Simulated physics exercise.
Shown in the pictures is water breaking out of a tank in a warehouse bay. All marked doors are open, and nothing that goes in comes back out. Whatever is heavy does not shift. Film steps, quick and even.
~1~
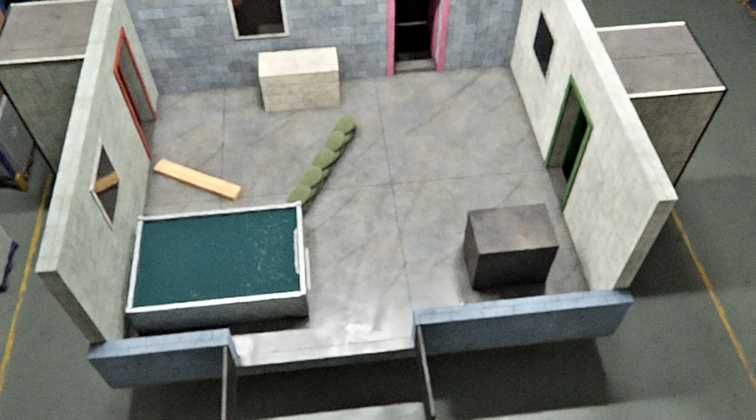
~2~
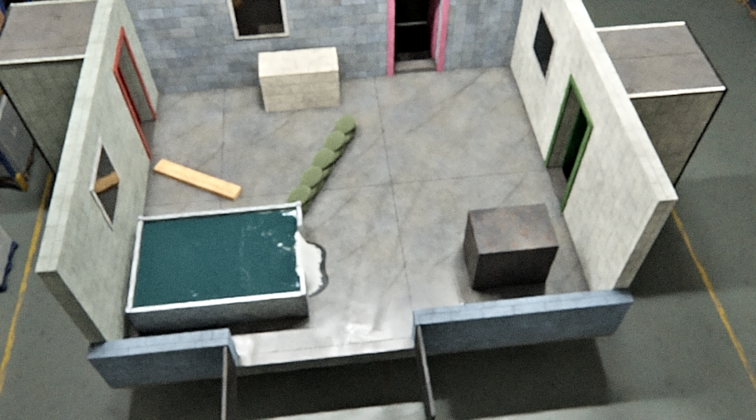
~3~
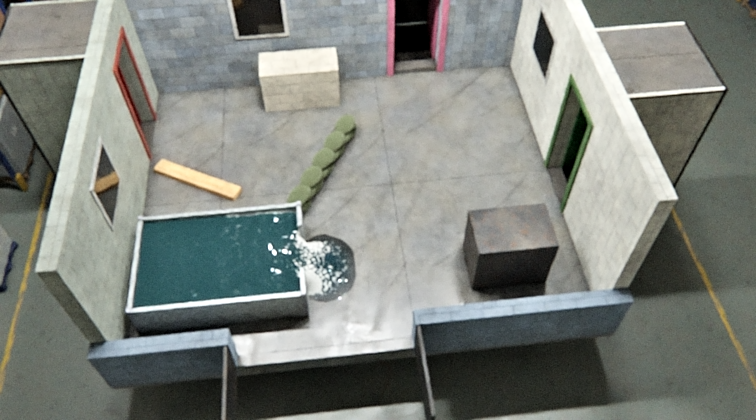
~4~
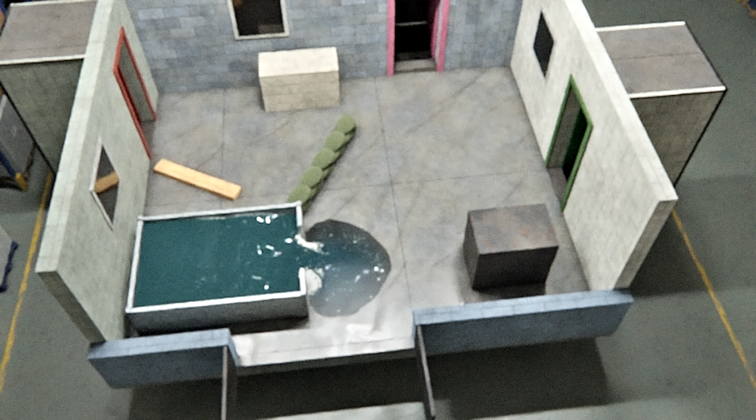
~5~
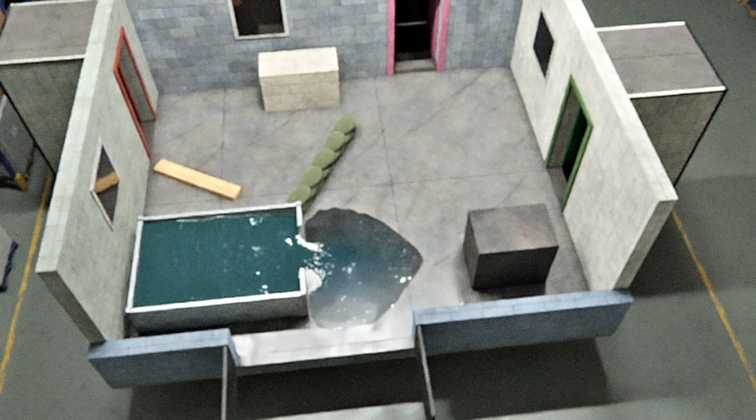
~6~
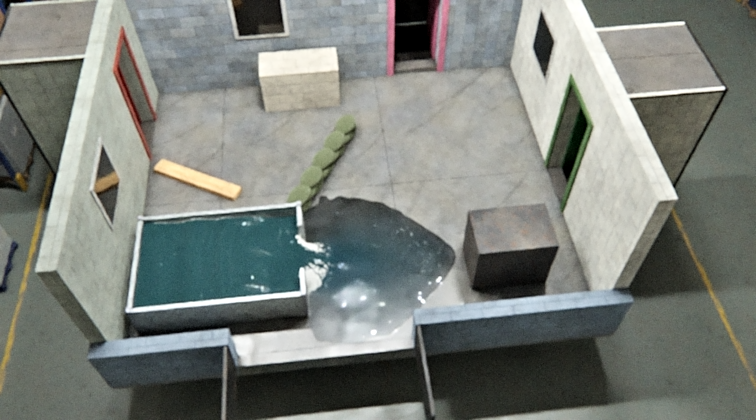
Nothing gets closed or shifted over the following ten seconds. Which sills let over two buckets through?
The pink door will allow in no excess. The green door will allow in an excess. The red door will allow in no excess.
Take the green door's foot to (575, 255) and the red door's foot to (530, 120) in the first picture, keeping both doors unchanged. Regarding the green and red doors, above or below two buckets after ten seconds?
The green one tops the limit, the red one tops the limit.
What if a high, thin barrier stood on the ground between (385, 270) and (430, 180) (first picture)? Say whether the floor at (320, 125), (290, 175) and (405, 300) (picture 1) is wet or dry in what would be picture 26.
Untouched; untouched; submerged.
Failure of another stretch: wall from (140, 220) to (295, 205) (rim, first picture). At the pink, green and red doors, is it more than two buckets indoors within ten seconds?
Well, the pink door comes up short, the green door comes up short, and the red door overshoots.
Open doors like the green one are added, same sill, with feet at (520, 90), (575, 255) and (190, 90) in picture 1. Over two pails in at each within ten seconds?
One, ends up above; two, ends up above; three, ends up below.
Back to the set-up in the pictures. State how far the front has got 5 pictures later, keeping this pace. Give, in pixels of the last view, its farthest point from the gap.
Best guess: Near (538, 222).
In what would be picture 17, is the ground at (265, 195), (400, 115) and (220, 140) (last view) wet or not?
Result, in order: Unflooded / unflooded / unflooded.
A moment on, water covers 25 % of the floor; the pink door not reached, the green door not reached, the red door not reached.
Next, water covers 40 % of the floor; the pink door not reached, the green door under two buckets in, the red door not reached.
Then, water covers 45 % of the floor; the pink door not reached, the green door over two buckets in, the red door not reached.
Later, water covers 50 % of the floor; the pink door wet at the sill, nothing in, the green door far over two buckets in, the red door not reached.
In the end, water covers 65 % of the floor; the pink door wet at the sill, nothing in, the green door far over two buckets in, the red door not reached.
